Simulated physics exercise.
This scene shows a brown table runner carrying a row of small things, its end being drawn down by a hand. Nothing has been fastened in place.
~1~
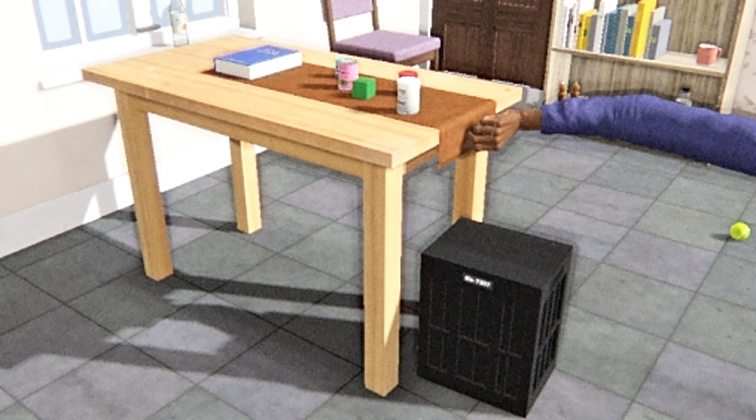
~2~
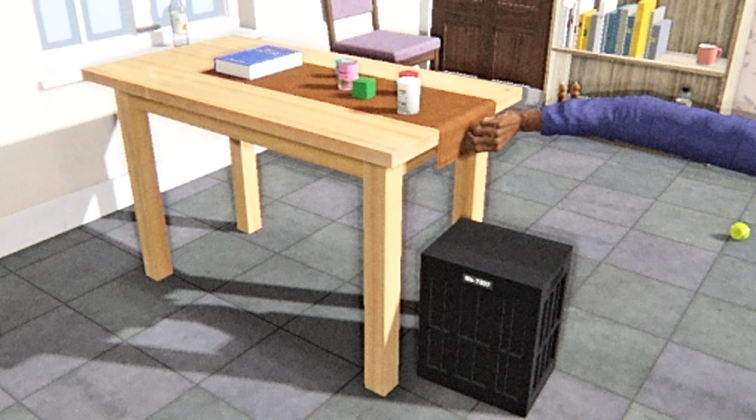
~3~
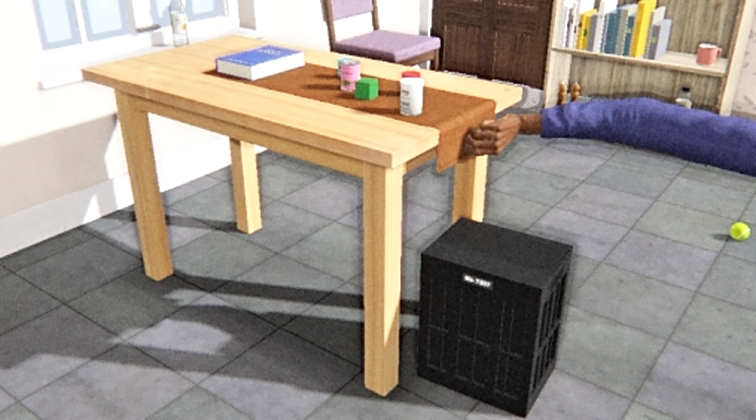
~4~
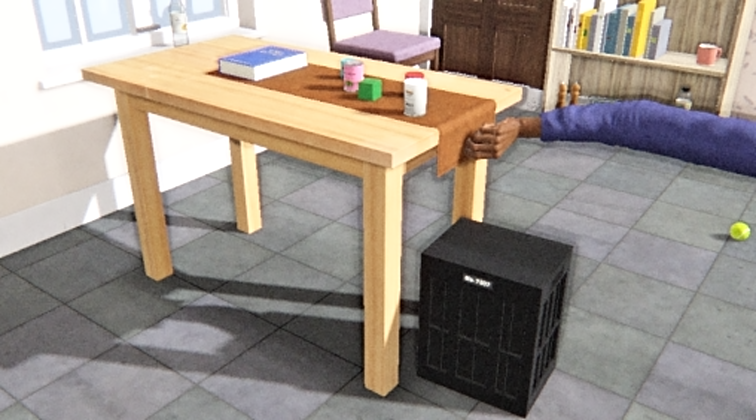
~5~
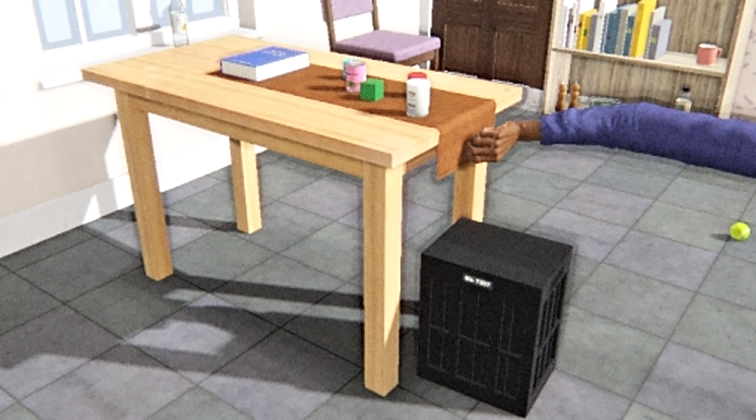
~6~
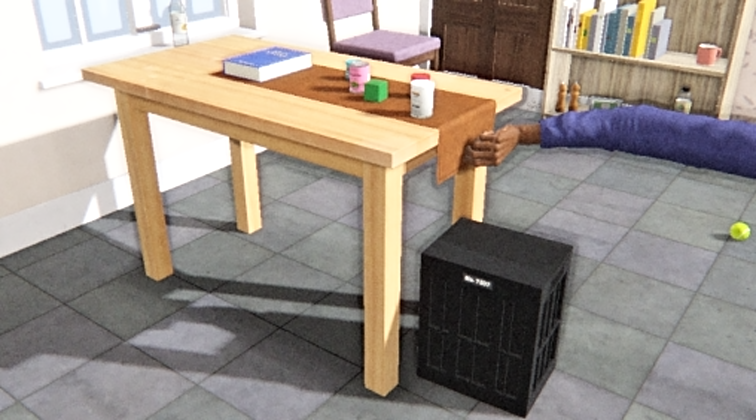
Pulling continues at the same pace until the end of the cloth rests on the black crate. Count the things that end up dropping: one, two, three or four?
I'd say the tally of dropped things is a pair in the end.
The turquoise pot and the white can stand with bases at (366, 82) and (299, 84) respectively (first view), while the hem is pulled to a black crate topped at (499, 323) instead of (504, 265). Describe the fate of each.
The turquoise pot? Lost. The white can? Safe.
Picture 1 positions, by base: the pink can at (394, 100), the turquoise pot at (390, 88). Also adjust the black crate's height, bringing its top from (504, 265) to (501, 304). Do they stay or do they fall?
The pink can? Lost. The turquoise pot? Lost.
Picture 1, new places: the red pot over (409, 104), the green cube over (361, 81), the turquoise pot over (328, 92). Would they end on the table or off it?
For the red pot it's falling, for the green cube it's staying, for the turquoise pot it's staying.
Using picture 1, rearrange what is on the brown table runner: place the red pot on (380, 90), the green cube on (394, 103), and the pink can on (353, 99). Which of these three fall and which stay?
As for the red pot, it stays where it is; the green cube tips off; the pink can stays where it is.
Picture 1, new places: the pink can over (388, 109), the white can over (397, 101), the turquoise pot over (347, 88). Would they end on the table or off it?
Outcome: Pink can is gone, white can is gone, turquoise pot is still in place.
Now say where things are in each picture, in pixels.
The first frame shows hem (437, 170); white can (409, 80); red pot (408, 73); green cube (363, 79); pink can (348, 61); turquoise pot (343, 59); top of the crate (504, 265).
The second frame shows hem (437, 169); white can (409, 80).
The third frame shows hem (437, 173); red pot (411, 73).
The fourth frame shows hem (438, 178); green cube (370, 81); top of the crate (504, 265).
The fifth frame shows hem (436, 180); pink can (356, 63).
The sixth frame shows hem (437, 185); white can (423, 83); red pot (421, 75); green cube (375, 82); pink can (359, 63); turquoise pot (354, 61).
Soon after, hem near (466, 192); all still up.
After that, hem near (465, 219); white can gone.
In the end, hem on the crate; white can and red pot gone. It carries off two.
